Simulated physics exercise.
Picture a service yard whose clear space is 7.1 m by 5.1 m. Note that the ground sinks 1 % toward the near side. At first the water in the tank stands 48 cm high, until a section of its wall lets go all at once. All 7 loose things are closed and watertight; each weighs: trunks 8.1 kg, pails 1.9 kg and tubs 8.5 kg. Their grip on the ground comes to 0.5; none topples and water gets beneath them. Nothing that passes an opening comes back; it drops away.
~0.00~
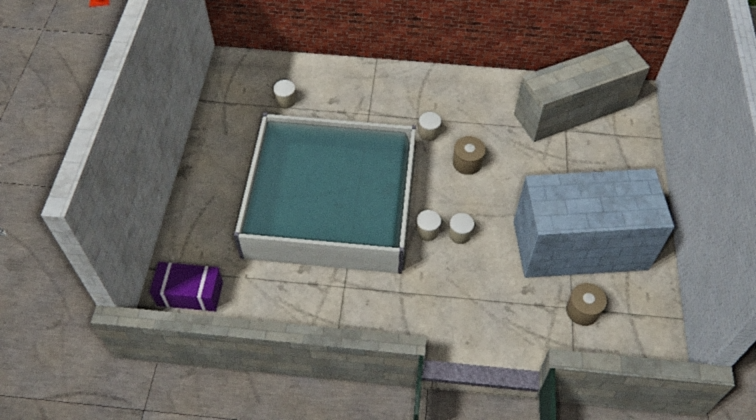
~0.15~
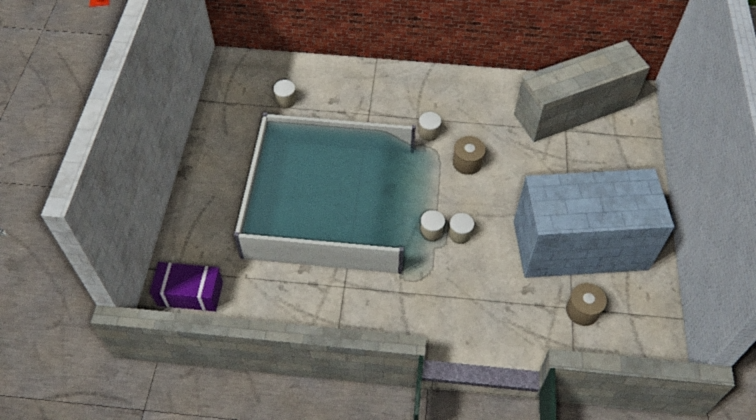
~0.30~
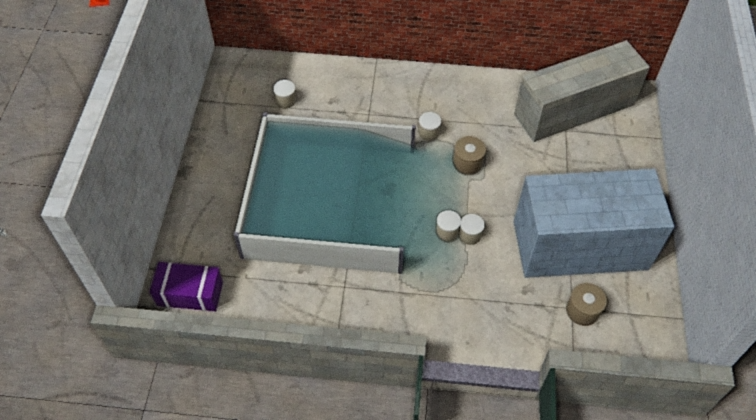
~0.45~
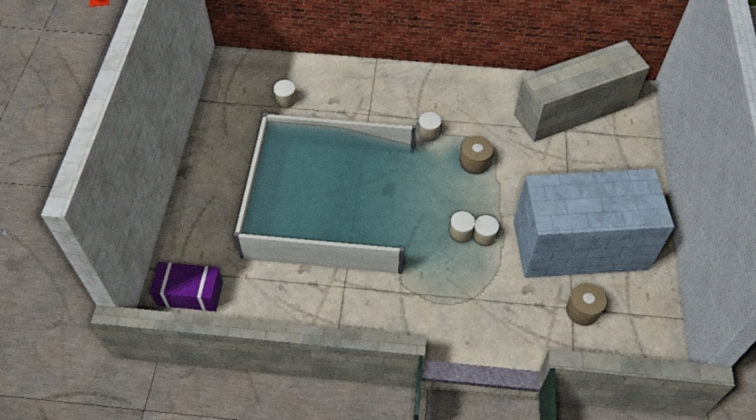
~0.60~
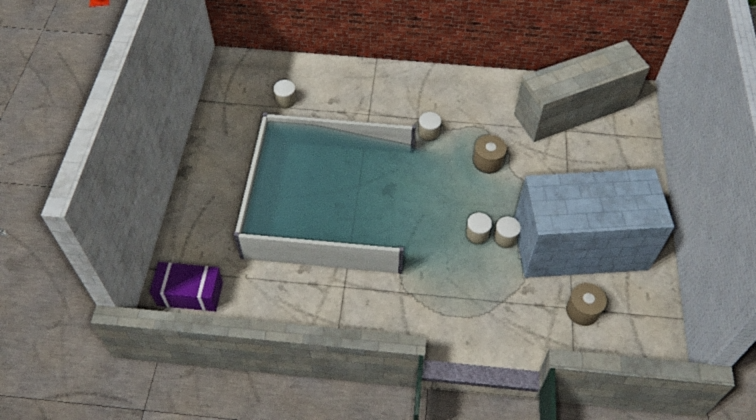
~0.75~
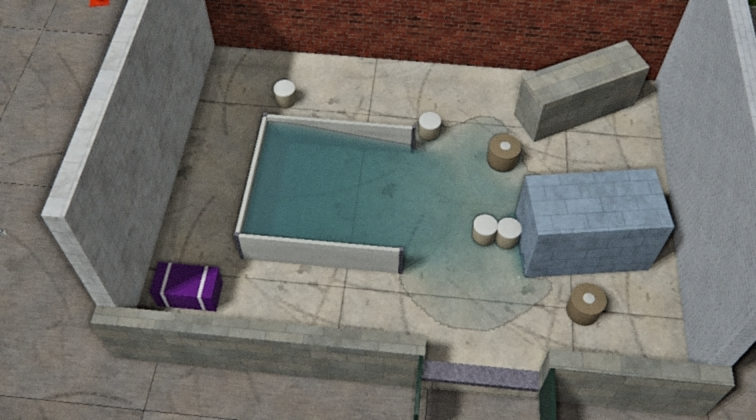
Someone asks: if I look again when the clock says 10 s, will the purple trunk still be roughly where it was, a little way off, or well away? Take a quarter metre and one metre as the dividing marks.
It will be roughly where it was.
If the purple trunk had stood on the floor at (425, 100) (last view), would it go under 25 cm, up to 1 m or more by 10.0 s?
In the end it is hauled off.
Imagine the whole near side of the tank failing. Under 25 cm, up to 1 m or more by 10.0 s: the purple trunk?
Had it gone that way, the purple trunk would be borne far.
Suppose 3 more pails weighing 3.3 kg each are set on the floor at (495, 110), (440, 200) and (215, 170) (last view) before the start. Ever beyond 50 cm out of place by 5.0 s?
First beyond, then beyond, then within.
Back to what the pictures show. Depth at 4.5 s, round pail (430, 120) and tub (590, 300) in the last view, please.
Around 1 cm and 8 cm.
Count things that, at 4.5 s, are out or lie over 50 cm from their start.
Tally: 3.
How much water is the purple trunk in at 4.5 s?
Close to 0 centimetres.
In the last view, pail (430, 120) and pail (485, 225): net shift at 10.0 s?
Respectively, 200 cm and gone out.
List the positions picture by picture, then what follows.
The first frame shows the purple trunk at (185, 279) rests on the ground; water covers 4.2 m2; 0 of 7 have shifted.
The second frame shows the purple trunk at (185, 279) rests on the ground; water covers 5.1 m2; 1 of 7 have shifted.
The third frame shows the purple trunk at (185, 279), on the bottom; 6.1 m2 under water; 2 of 7 have shifted.
The fourth frame shows the purple trunk at (185, 279) rests on the ground; 7.2 m2 under water; 3 of 7 have shifted.
The fifth frame shows the purple trunk at (185, 279), on the bottom; 8.4 m2 under water; 3 of 7 have shifted.
The sixth frame shows the purple trunk at (185, 279), on the bottom; 9.5 m2 under water; 3 of 7 have shifted.
After 2.0 s the purple trunk is near (185, 279), 0.0 m from its start, aground; 0 of 7 are out; 2 afloat.
After 4.5 s the purple trunk is near (185, 279), 0.0 m from its start, aground; 1 of 7 are out; 3 afloat.
After 7.0 s the purple trunk is near (185, 279), 0.0 m from its start, aground; 1 of 7 are out; 3 afloat.
After 10.0 s the purple trunk is near (177, 275), 0.1 m from its start, afloat; 2 of 7 are out; 4 afloat.
